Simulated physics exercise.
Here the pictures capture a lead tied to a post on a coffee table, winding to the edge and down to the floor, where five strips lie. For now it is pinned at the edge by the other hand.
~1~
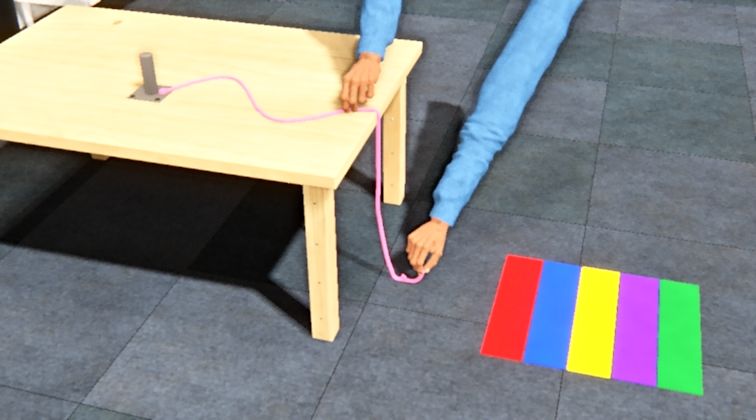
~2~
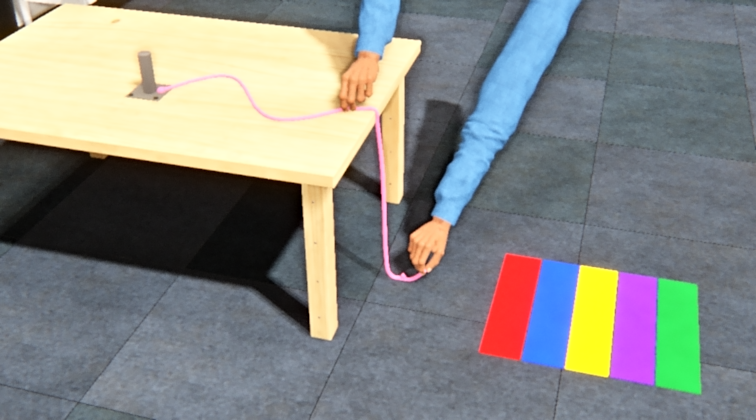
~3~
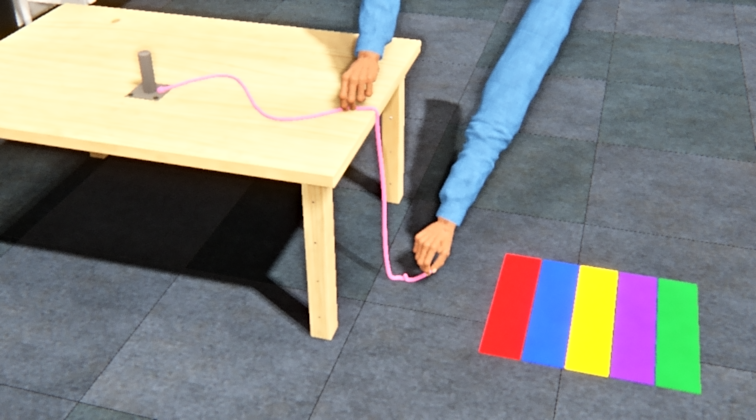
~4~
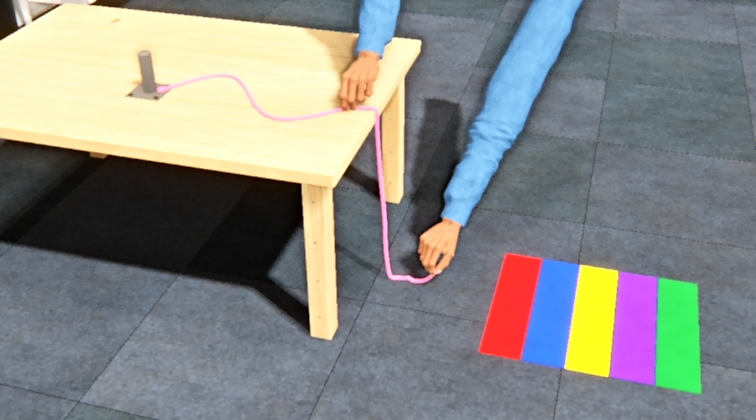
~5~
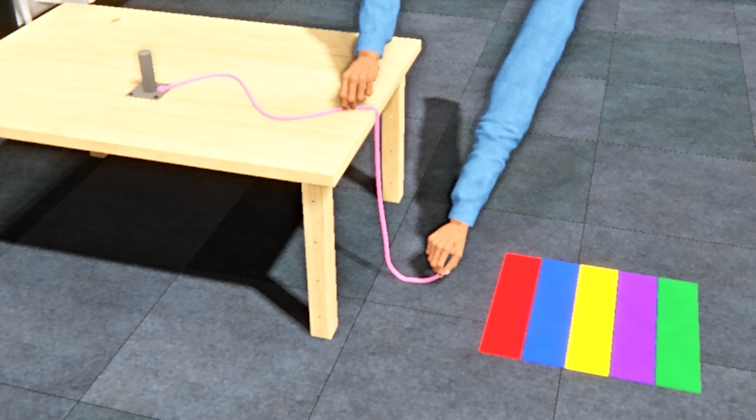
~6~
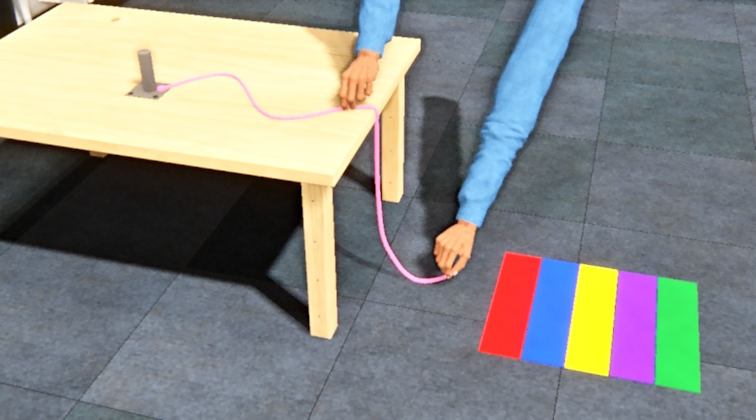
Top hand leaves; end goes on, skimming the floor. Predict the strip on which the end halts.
The purple strip.
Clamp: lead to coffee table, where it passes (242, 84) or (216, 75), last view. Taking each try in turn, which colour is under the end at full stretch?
For the first it's yellow, and for the second it's yellow.
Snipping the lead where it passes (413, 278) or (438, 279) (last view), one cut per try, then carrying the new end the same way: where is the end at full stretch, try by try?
Case by case: (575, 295), then (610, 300).
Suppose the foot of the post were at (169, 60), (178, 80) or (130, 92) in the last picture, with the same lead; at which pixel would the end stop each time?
The three places are (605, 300), (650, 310) and (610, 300), in that order.
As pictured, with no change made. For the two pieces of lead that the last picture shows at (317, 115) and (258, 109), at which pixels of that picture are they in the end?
They end up at (384, 122) and (319, 105).
A little later, end near (551, 291); over blue.
Next, end near (604, 300); over yellow.
When it is tight, end near (634, 305); over purple. Over purple.
